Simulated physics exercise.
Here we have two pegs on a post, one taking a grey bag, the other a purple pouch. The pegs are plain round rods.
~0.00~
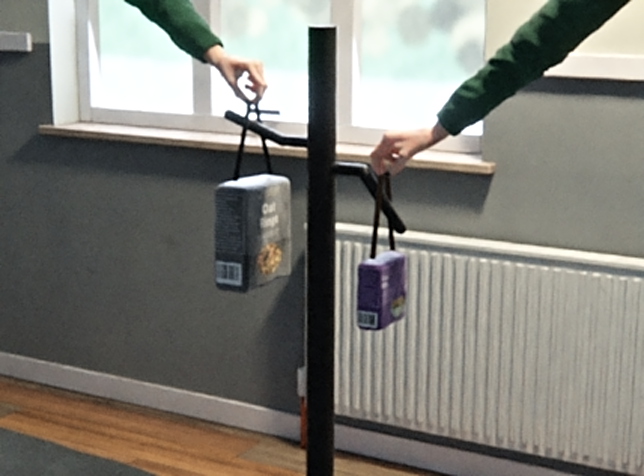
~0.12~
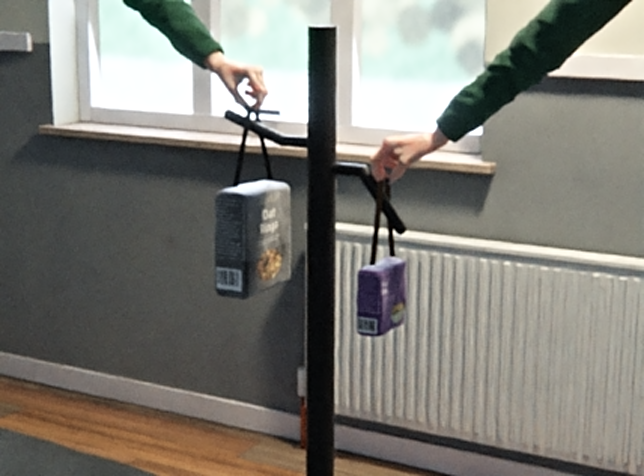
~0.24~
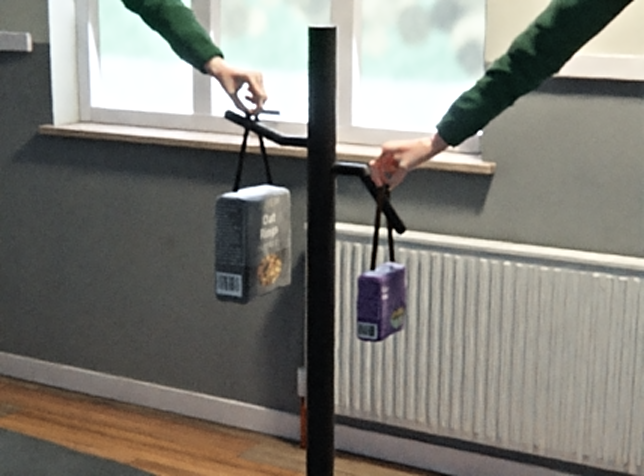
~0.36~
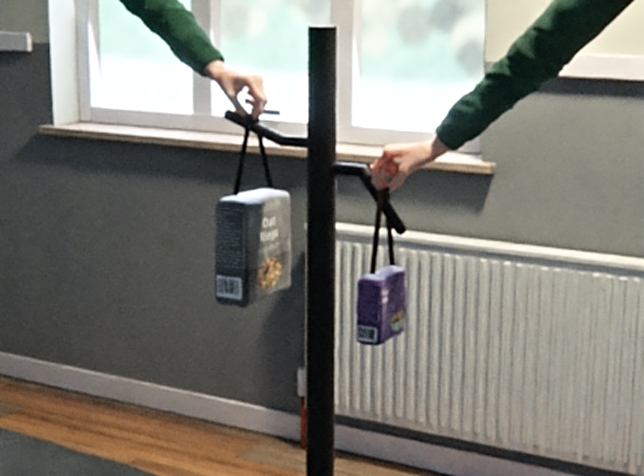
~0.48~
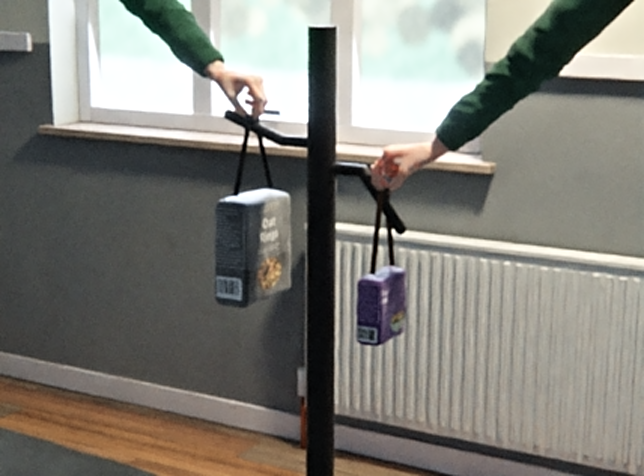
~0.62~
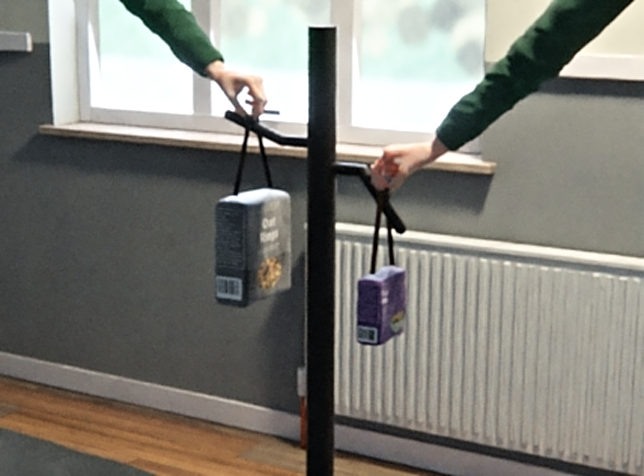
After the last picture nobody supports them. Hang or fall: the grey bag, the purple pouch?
As it turns out, the grey bag remains on its peg and the purple pouch slips off its peg.
After 0.96 s, grey bag still up near (255, 250); purple pouch falling.
After 1.24 s, grey bag still up near (259, 252); purple pouch on the floor.
In the end, grey bag still up near (262, 254); purple pouch on the floor. The grey bag stays hanging and the purple pouch drops to the floor.
